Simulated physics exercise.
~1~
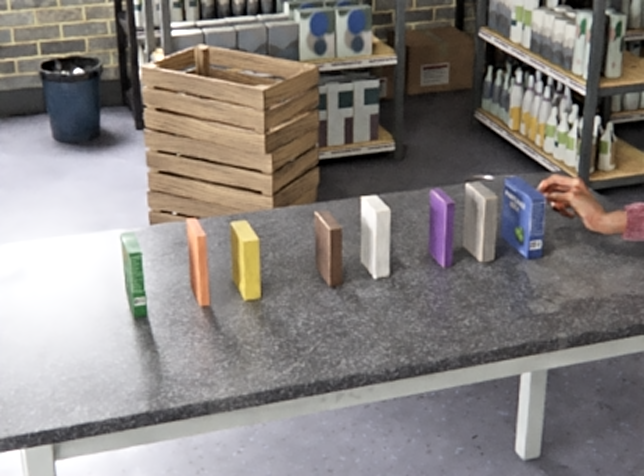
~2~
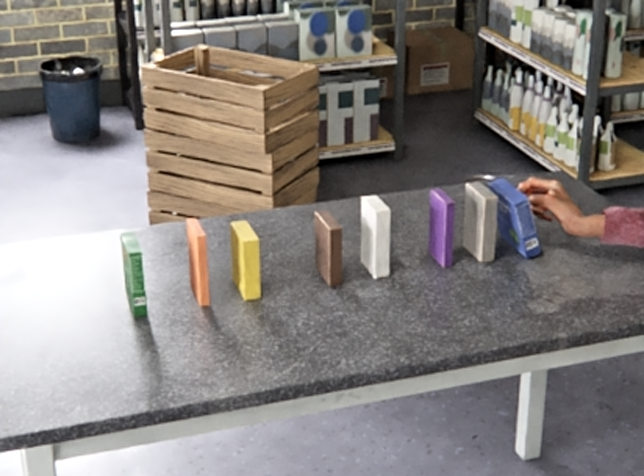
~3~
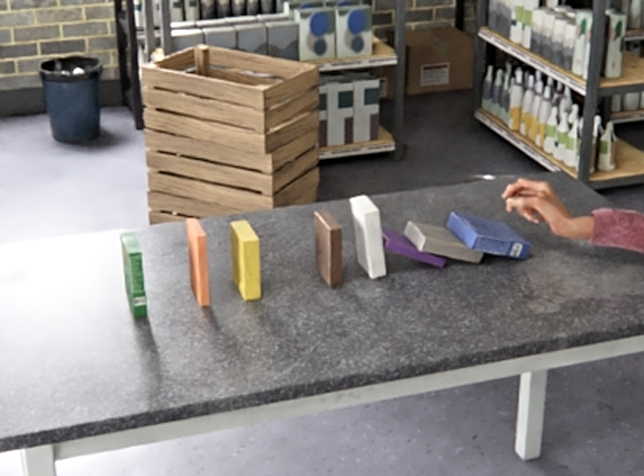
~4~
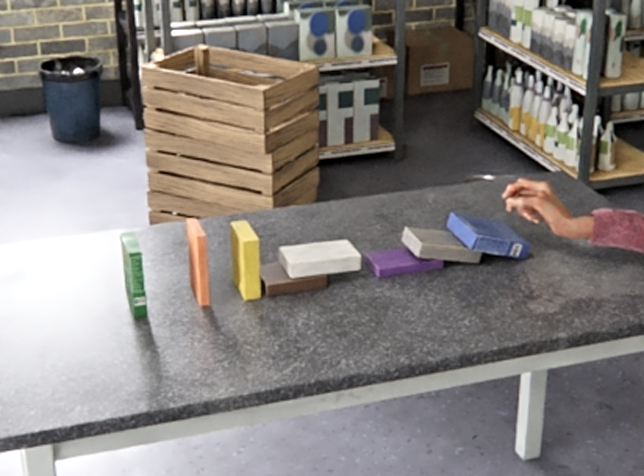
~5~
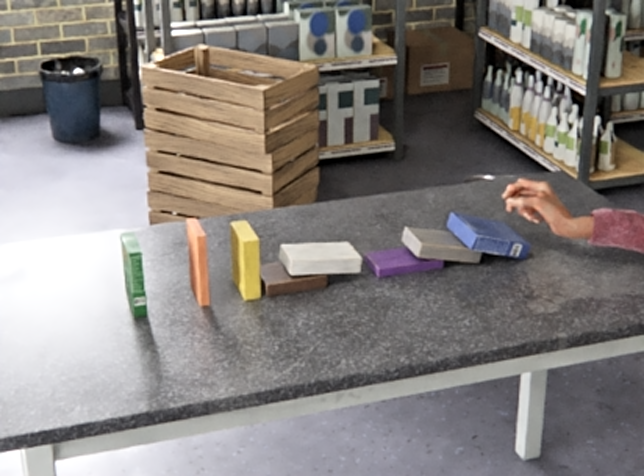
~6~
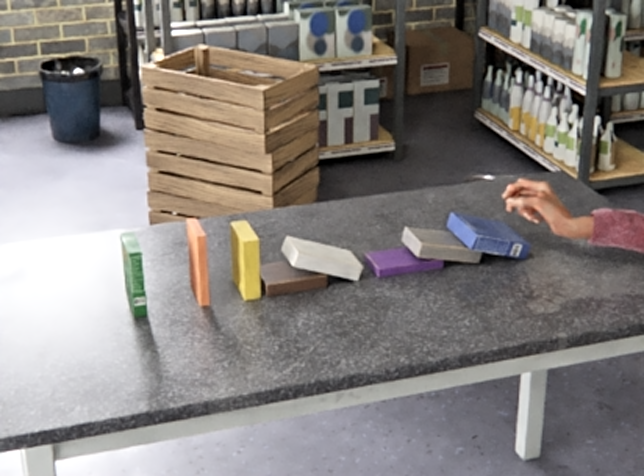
On a dark tabletop, a hand tips the blue packet leftward, toppling four blocks and leaving three upright.
